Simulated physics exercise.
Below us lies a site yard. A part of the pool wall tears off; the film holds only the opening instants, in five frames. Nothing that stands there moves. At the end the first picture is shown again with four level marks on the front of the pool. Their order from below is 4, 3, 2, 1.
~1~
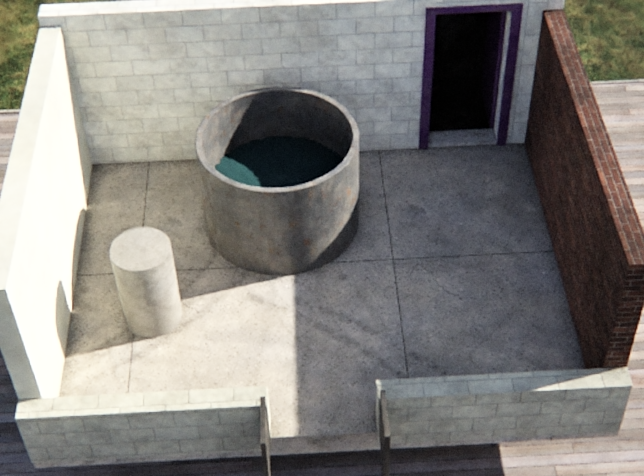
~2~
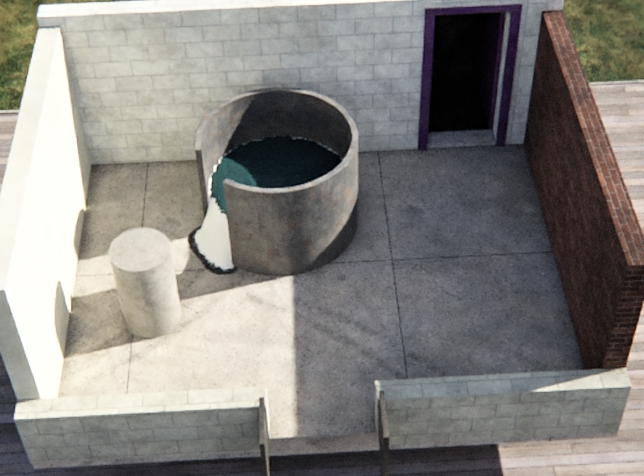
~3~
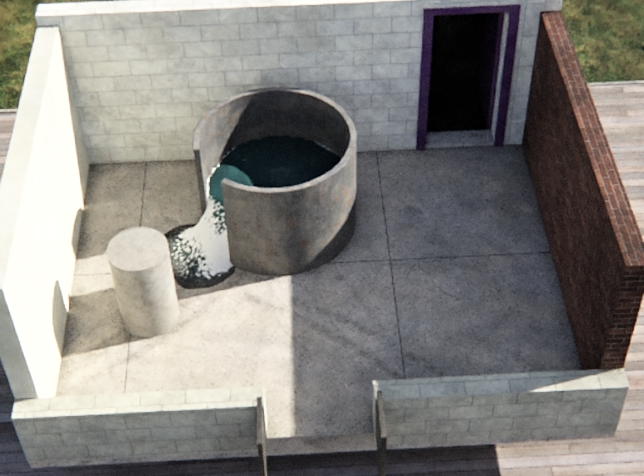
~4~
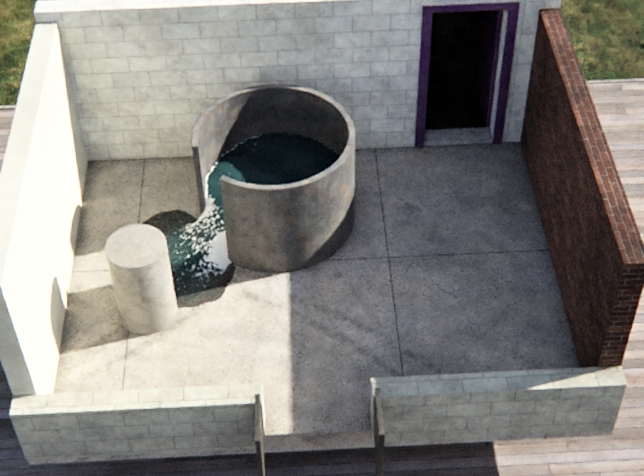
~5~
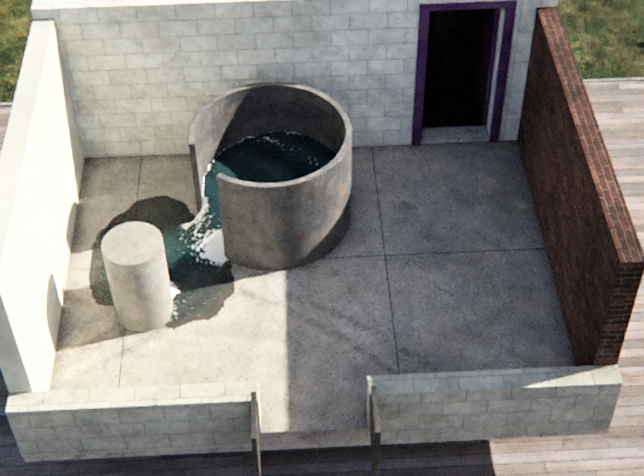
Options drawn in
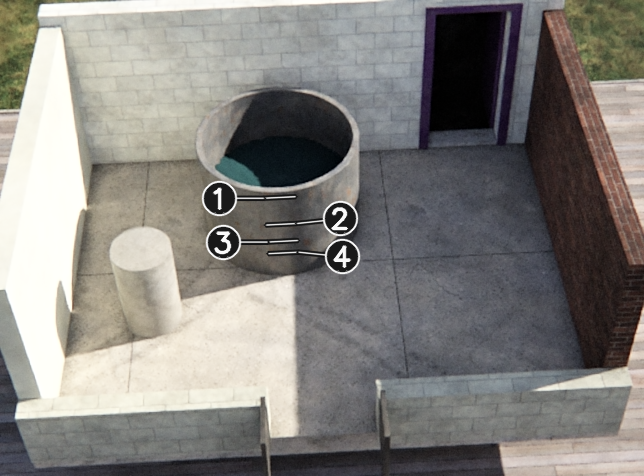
A round concrete pool in a walled yard opened on its left side, and dark green water poured out through the gap, foaming white, then spread across the floor around a short pale pillar.
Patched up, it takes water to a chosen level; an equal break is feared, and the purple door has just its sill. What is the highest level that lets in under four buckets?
2 will do.
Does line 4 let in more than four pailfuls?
No, not at all.
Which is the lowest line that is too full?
That would be 1.
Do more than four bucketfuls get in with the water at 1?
Yes, it does.
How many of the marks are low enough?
Three of the four.
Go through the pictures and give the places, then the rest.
In the first picture, water in the pool at rest, its middle at (280, 183); foot of the purple doorway at (462, 146); open gate at (322, 380).
In the second picture, front seen at (195, 234), 1 % of the ground wet.
In the third picture, front seen at (186, 281), 3 % of the ground wet.
In the fourth picture, front seen at (210, 288), 6 % of the ground wet.
In the fifth picture, front seen at (101, 294), 10 % of the ground wet.
On the marked copy, 1 at (279, 197); 2 at (281, 224); 3 at (282, 241); 4 at (283, 252); from the bottom up 4, 3, 2, 1.
With 1, about 12 bucketfuls get in.
With 2, a bucket or two gets in.
With 3, nothing gets over.
With 4, nothing gets over.
